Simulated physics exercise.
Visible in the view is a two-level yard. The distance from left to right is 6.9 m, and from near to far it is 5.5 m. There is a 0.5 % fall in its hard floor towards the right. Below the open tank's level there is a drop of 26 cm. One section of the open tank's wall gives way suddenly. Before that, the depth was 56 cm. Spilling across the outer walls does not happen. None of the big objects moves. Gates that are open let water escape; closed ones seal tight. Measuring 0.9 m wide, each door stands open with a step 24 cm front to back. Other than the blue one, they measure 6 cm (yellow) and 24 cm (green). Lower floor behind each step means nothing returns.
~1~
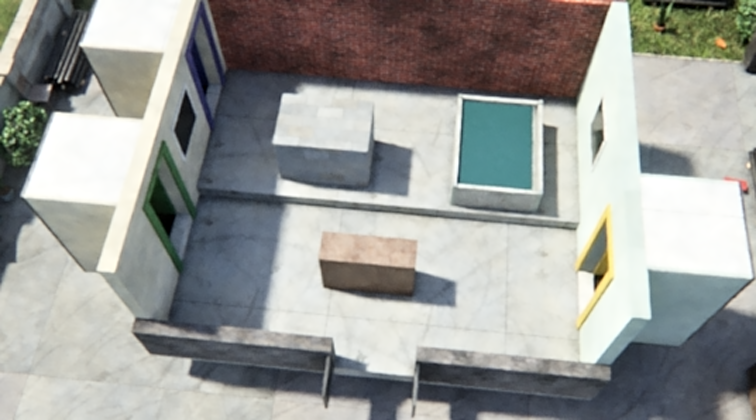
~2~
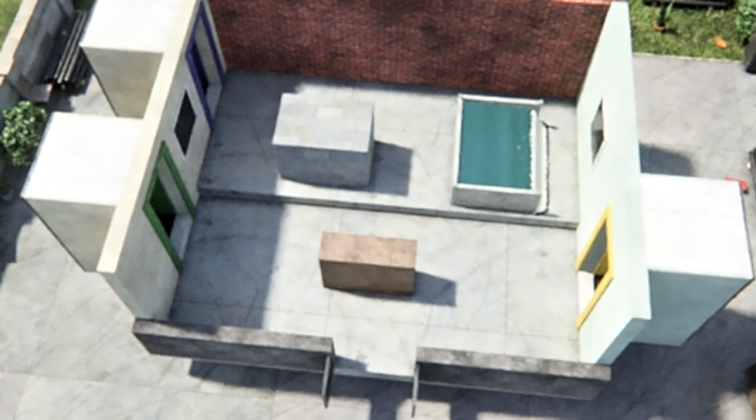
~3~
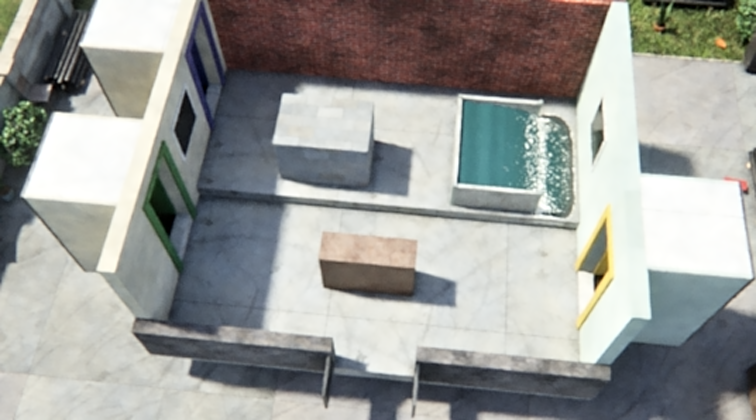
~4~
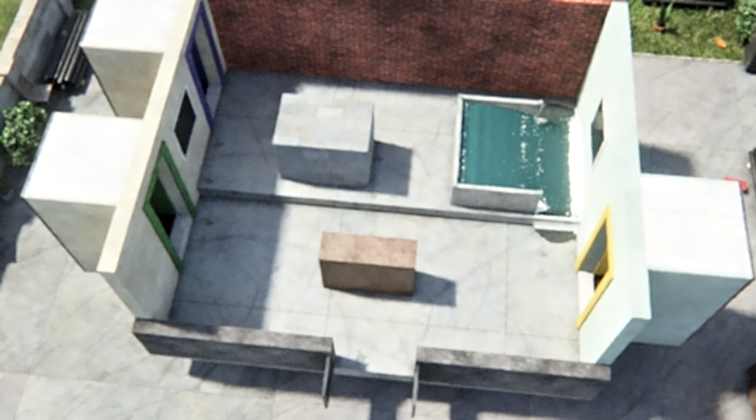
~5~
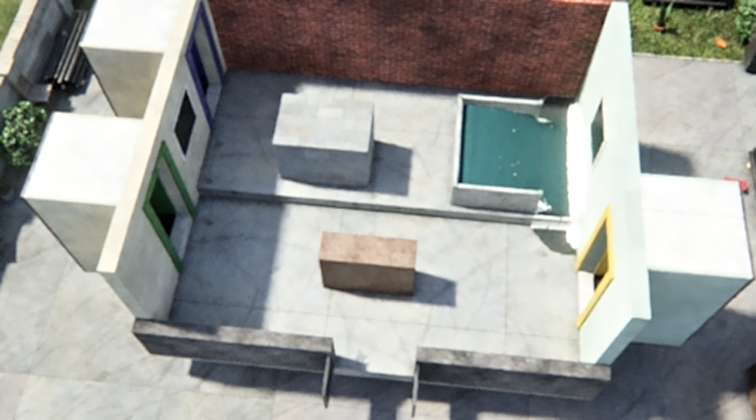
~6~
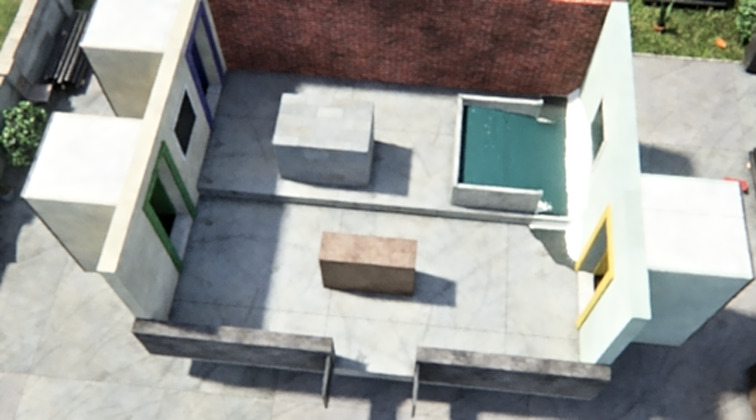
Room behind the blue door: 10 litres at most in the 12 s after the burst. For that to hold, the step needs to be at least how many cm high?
At least 9 cm or so.
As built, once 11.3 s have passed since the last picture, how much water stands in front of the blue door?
A ruler would read roughly 3.5 cm.
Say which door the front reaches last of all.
Last of all, the green one.
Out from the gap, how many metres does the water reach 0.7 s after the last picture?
Close to 3.4 metres, I'd say.
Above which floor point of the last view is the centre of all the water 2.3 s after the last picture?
The centre of all the water is around (503, 188).
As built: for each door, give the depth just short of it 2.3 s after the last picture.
Depth at blue 0 cm, at yellow 7 cm, at green 0 cm.
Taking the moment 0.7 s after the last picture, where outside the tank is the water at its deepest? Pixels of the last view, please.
(575, 101).
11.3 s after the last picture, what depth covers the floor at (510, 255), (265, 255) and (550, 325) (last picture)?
In order: Around 3, 4 and 5 cm.
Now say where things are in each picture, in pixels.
The first frame shows still water, 56 cm deep, in the open tank at (498, 145); the blue door at (207, 71) is dry.
In the second frame, the gap is at (534, 160), the front 0.3 m out at (547, 172); the back of the open tank holds 56 cm.
In the third frame, the gap is at (534, 161), the front 0.7 m out at (571, 203); the back of the open tank holds 55 cm.
In the fourth frame, the gap is at (534, 161), the front 0.9 m out at (575, 114); the back of the open tank holds 48 cm.
In the fifth frame, the gap is at (534, 162), the front 1.0 m out at (575, 101); the back of the open tank holds 48 cm.
In the sixth frame, the front is at (576, 267), 1.2 m from the gap at (534, 162); 2.3 m2 of floor is wet, 43 cm left at the back; 6.1 m in a straight line remain to the blue door at (207, 71).
Then, 0.7 s after the last picture water covers 15 % of the floor, deepest (49 cm) near (575, 101); it has not reached the blue door.
Then, 2.3 s after the last picture water covers 40 % of the floor, deepest (22 cm) near (556, 354); it has not reached the blue door.
Then, 11.3 s after the last picture water covers 90 % of the floor, deepest (8 cm) near (578, 367); 4 cm at the blue door, 23 litres in over its 7 cm step.
At the blue door as built, the water peaked near 13 cm, 3.7 s after the last picture.
With a step of 7.5 cm, 19 litres would have come in within the 12 s; with 10 cm, 6 litres. So under 10 litres takes about 9 cm.
